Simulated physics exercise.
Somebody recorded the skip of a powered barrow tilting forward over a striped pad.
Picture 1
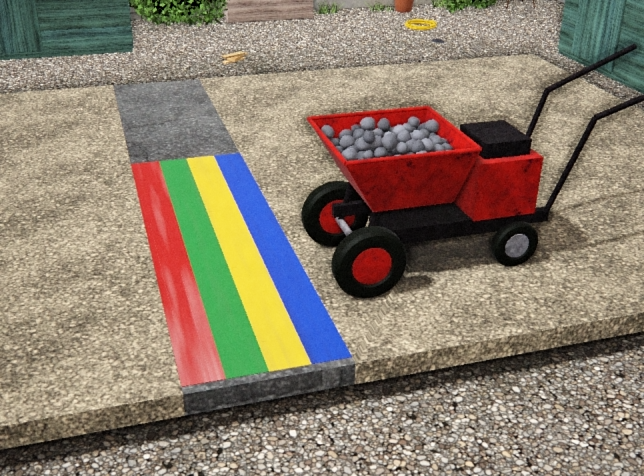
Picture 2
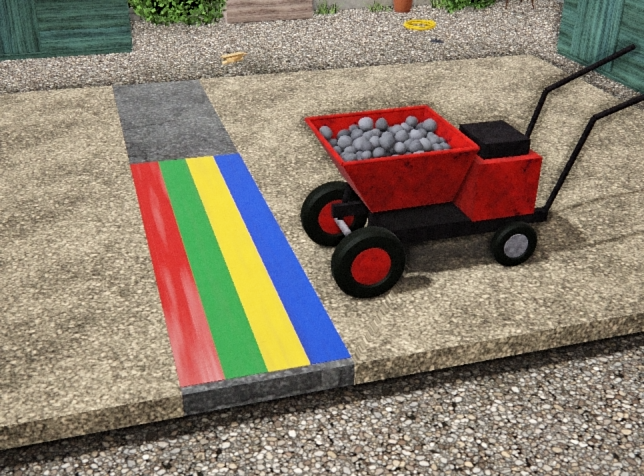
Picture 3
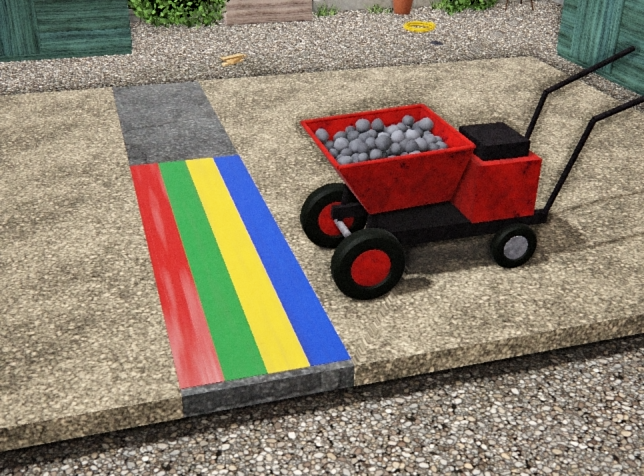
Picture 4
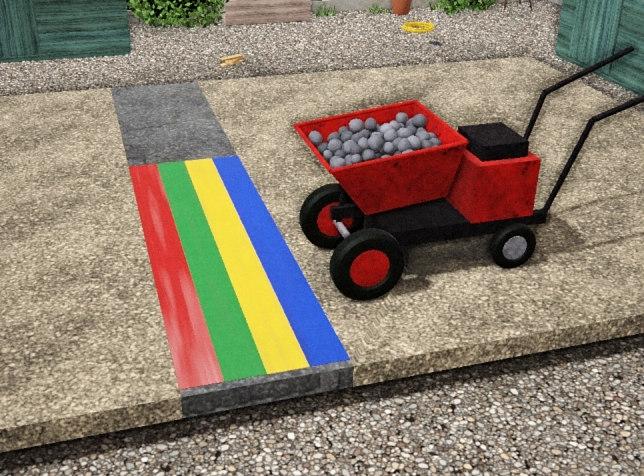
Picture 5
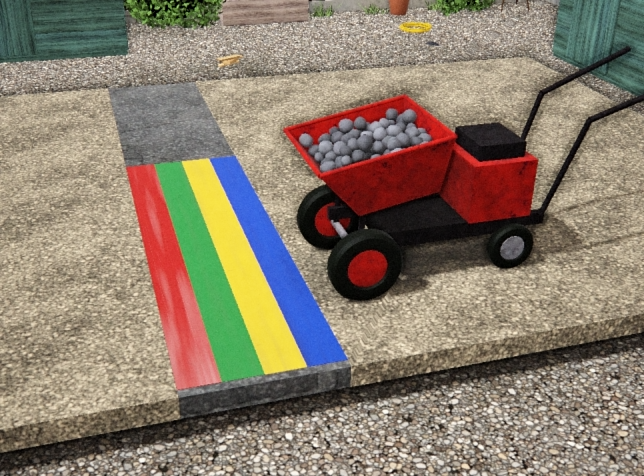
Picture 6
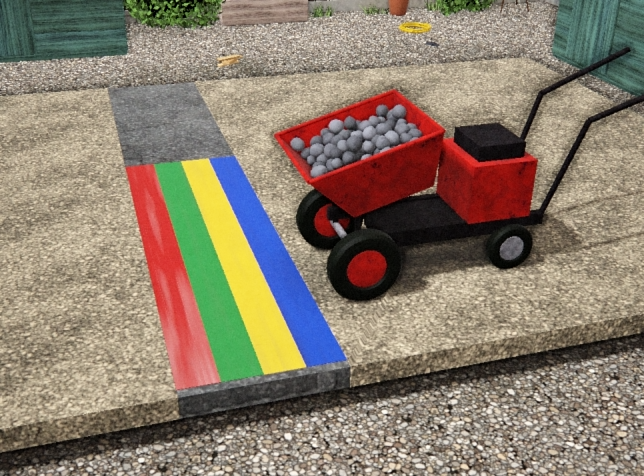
On a speckled stone slab edged by gravel, a red barrow heaped with round grey cobbles stands beside a pad striped red, green, yellow and blue. Its skip starts level, then tilts forward to the left, slightly at first and then clearly, while the wheels stay put and the cobbles remain inside.
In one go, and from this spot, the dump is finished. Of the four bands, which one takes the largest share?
Green.
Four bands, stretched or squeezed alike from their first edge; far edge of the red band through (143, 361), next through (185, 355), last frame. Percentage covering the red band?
The first gives around 10 per cent, the second around 30 per cent.
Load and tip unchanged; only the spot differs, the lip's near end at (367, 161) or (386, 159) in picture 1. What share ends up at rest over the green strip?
Result: Try 1 = 30 %, try 2 = 20 %.
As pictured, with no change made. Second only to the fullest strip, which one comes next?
Second place goes to the red strip.
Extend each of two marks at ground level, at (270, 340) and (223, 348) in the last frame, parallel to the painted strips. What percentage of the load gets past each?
That's 70 per cent for the first and 40 per cent for the second.
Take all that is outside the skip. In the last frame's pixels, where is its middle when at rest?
Close to (203, 285) in the last picture.
Soon, skip tipped steeply; all in the skip.
A while on, skip tipped steeply; nearly all in the skip; a stray few over the yellow strip; a small part over the green strip; a stray few over the red strip; a stray few falling.
Towards the end, skip tipped right over; about half in the skip; a small part over the yellow strip; about a quarter over the green strip; about a quarter over the red strip; a stray few off the paint.
Finally, skip tipped right over; about a quarter in the skip; none over the blue strip; a small part over the yellow strip; about a third over the green strip; about a quarter over the red strip; a small part off the paint.
